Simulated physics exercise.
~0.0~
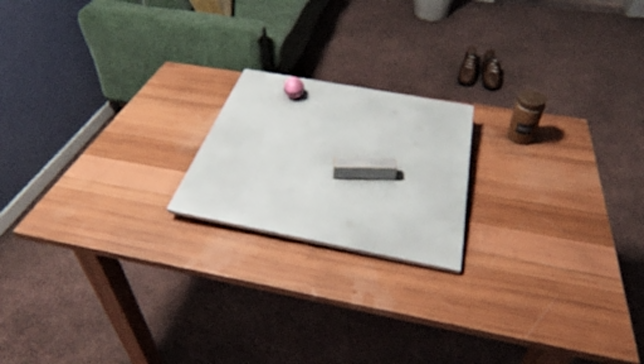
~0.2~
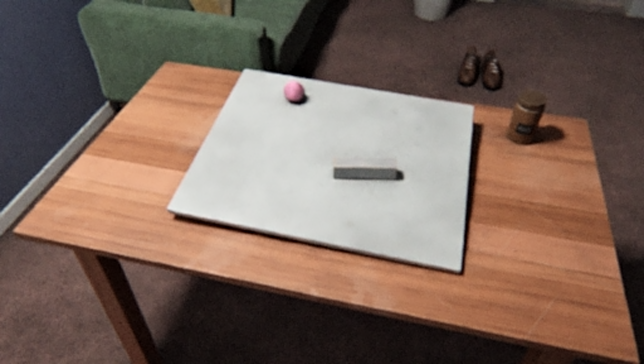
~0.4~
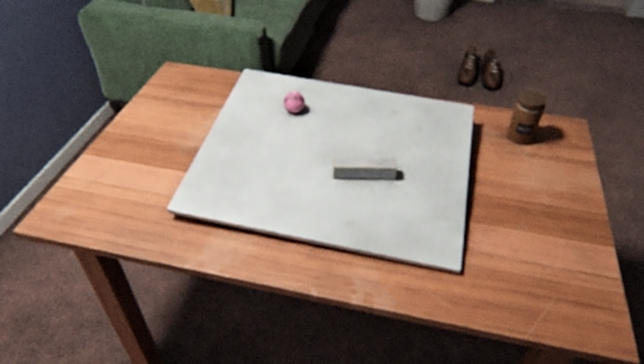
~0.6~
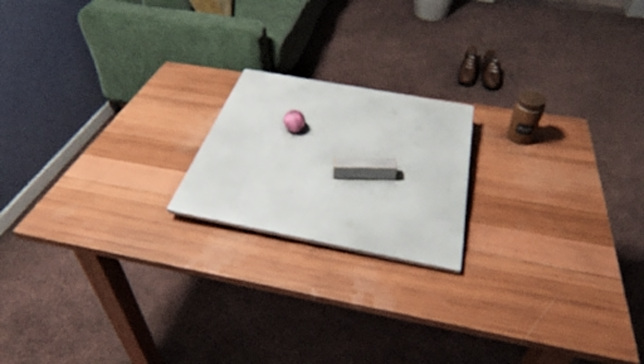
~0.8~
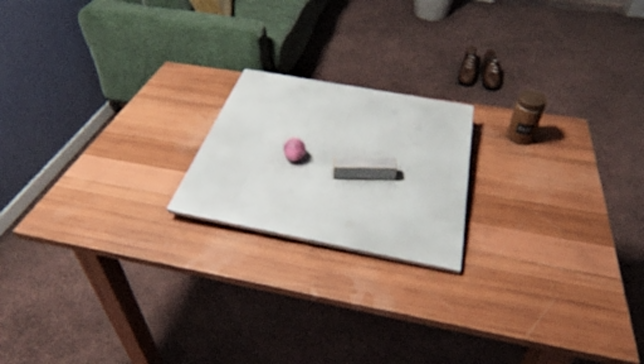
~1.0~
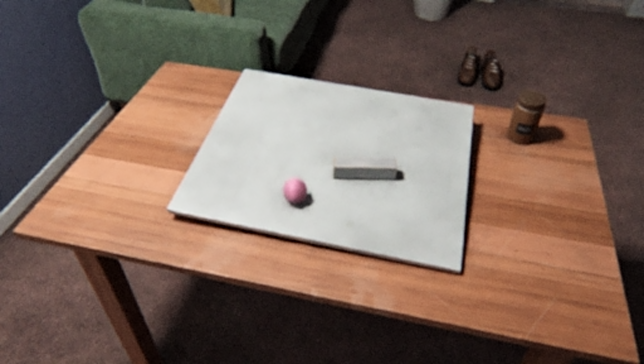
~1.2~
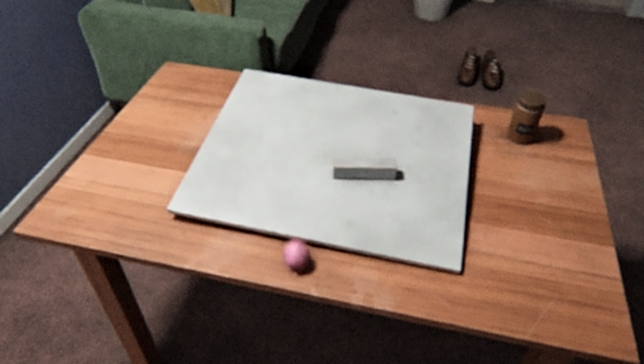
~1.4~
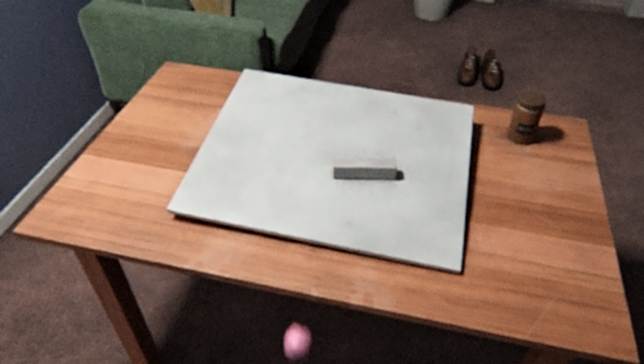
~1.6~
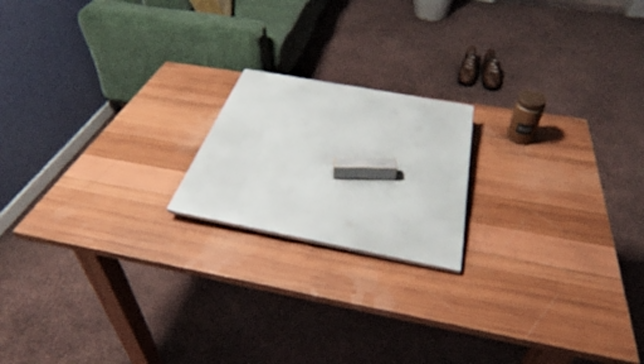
In a carpeted room, a wooden table stands before a green armchair, seen from above at an angle. A pale grey board lies on the table with a small dark grey bar near its middle and a pink ball toward its far left, while a brown jar stands to the right and brown shoes rest on the floor beyond. The ball begins rolling slowly toward the near edge, gathers speed and passes left of the bar. It leaves the board, crosses the wood and drops over the table's near edge. Finally, the ball is out of sight, with the bar and jar still in place.
